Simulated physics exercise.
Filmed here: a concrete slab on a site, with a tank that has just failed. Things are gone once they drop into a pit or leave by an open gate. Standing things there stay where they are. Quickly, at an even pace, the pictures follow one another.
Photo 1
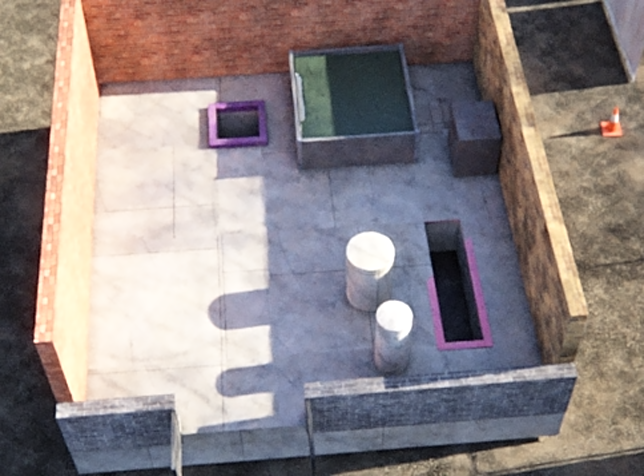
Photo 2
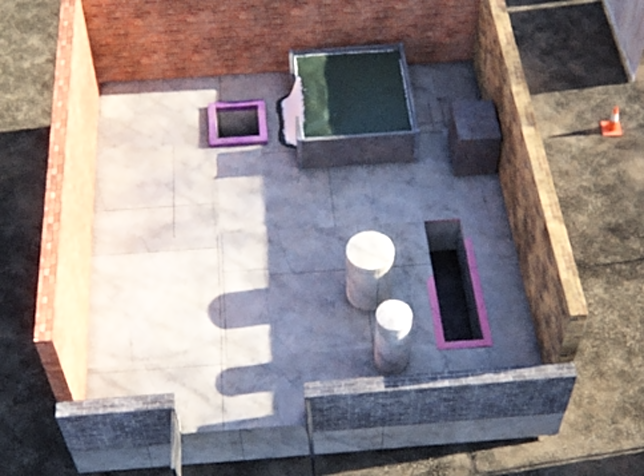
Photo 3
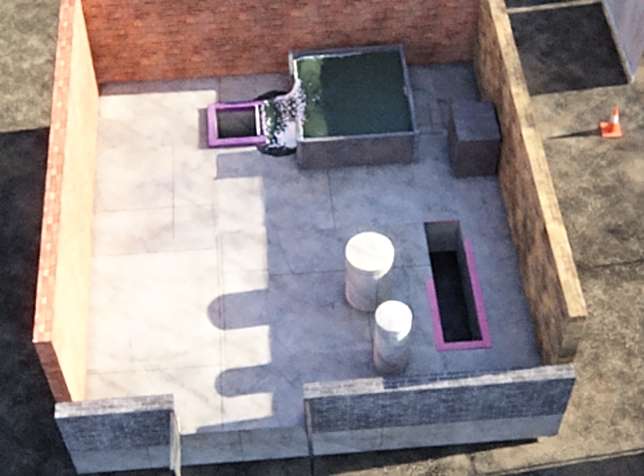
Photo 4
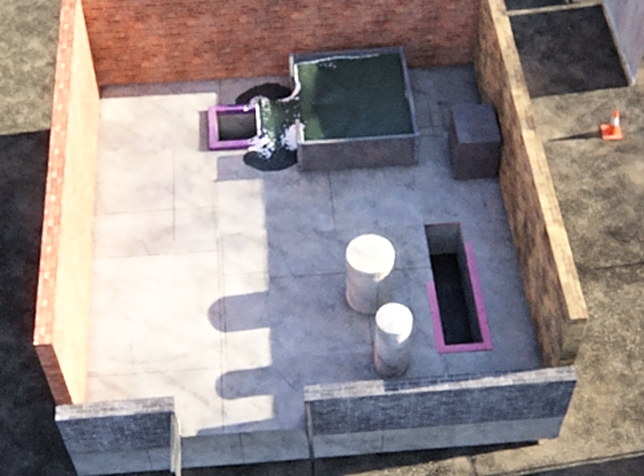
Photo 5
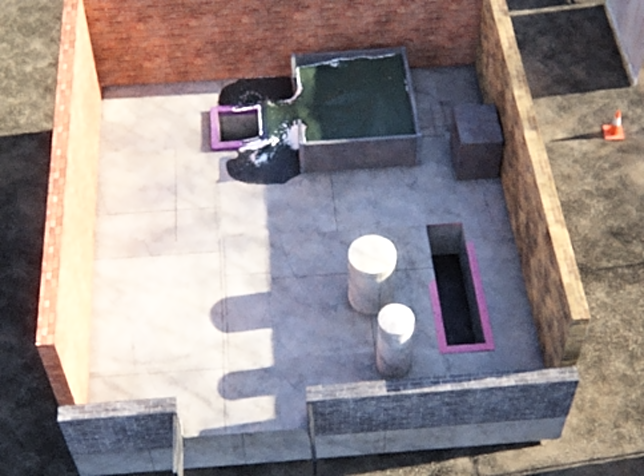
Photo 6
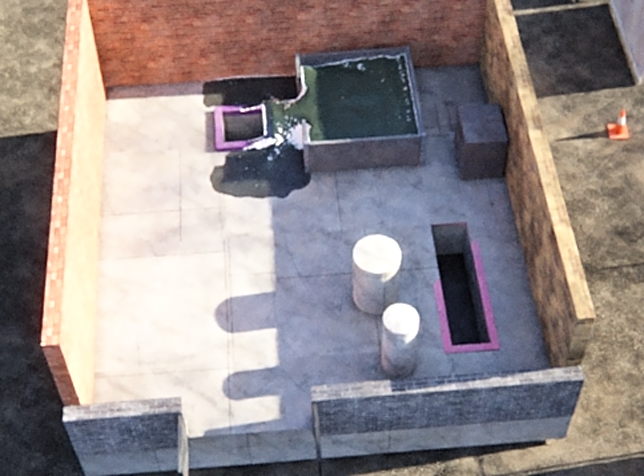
Dark water pours from the tank's left side and spreads around the small pink-edged pit.
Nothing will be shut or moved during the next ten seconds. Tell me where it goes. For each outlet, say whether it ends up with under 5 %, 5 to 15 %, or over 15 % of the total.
By the end, the gate has received between 5 and 15 %, the pink pit has received under 5 %, the purple pit has received more than 15 %.
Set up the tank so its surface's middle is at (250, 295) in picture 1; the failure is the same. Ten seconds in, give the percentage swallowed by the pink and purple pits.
The pink pit ends up with 6 per cent and the purple pit with 0 per cent.
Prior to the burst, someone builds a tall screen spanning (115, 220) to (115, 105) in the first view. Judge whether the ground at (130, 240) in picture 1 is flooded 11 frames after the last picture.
That spot: Submerged.
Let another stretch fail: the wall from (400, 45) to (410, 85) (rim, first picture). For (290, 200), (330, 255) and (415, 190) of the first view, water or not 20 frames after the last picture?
In the order asked: Out of reach, out of reach, sodden.
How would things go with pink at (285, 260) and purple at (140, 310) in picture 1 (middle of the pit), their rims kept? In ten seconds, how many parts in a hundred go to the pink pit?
Share, pink pit, approx.: 15 in a hundred.
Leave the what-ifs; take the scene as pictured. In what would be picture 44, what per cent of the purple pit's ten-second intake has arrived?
Roughly 95 per cent.
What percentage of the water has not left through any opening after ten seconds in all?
Close to 64 in a hundred.
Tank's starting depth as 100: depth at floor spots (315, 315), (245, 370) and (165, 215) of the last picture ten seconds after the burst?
Going place by place: 4 %, 8 % and 4 %.
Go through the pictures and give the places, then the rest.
The first picture shows the open tank at (352, 94) is whole and still.
In the second picture, water pours out at (297, 114) and has run to (285, 99).
In the third picture, the front is at (261, 99), out from the gap at (297, 116).
In the fourth picture, the front is at (241, 100), out from the gap at (298, 119).
In the fifth picture, water pours out at (300, 118) and has run to (237, 176).
In the sixth picture, water pours out at (304, 118) and has run to (213, 82).
A moment on, water covers 15 % of the floor; the gate 0 %, the pink pit 0 %, the purple pit 10 %.
Next, water covers 30 % of the floor; the gate 0 %, the pink pit 0 %, the purple pit 17 %.
Then, water covers 50 % of the floor; the gate 0 %, the pink pit 0 %, the purple pit 22 %.
Later, water covers 65 % of the floor; the gate 1 %, the pink pit 0 %, the purple pit 26 %.
In the end, water covers 75 % of the floor; the gate 9 %, the pink pit 1 %, the purple pit 27 %.
